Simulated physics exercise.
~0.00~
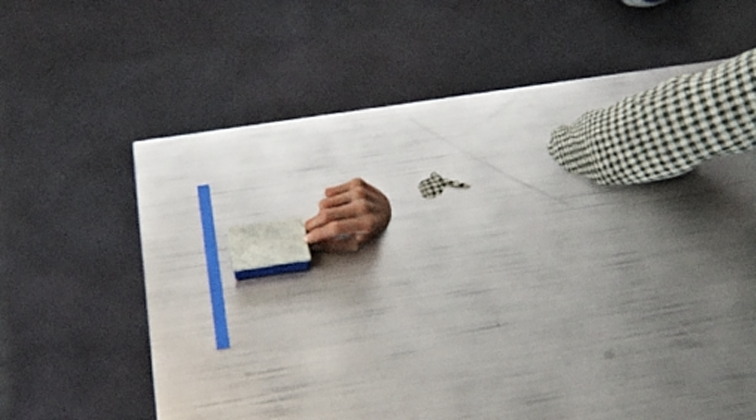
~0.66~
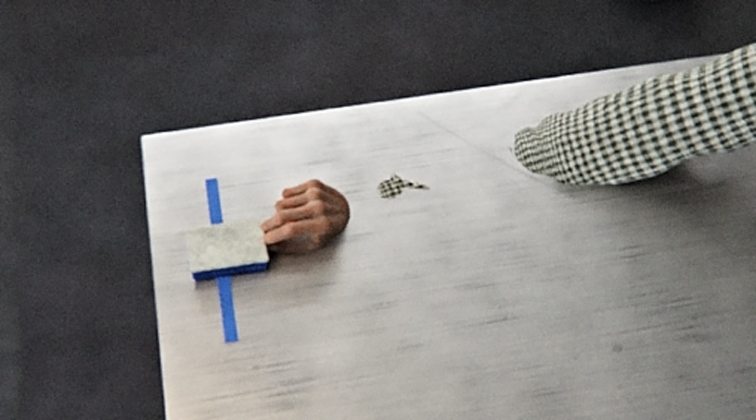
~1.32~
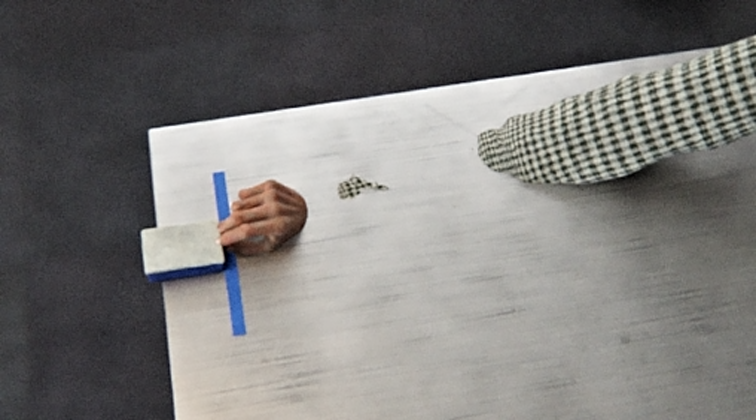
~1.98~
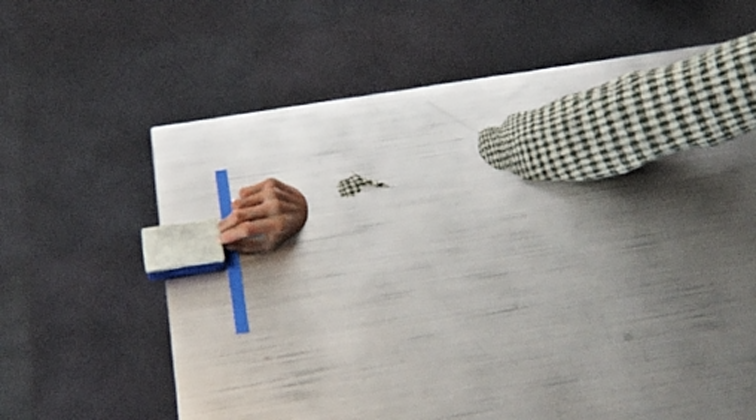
A hand pushes a blue sponge left across the tape until it overhangs the table's edge.
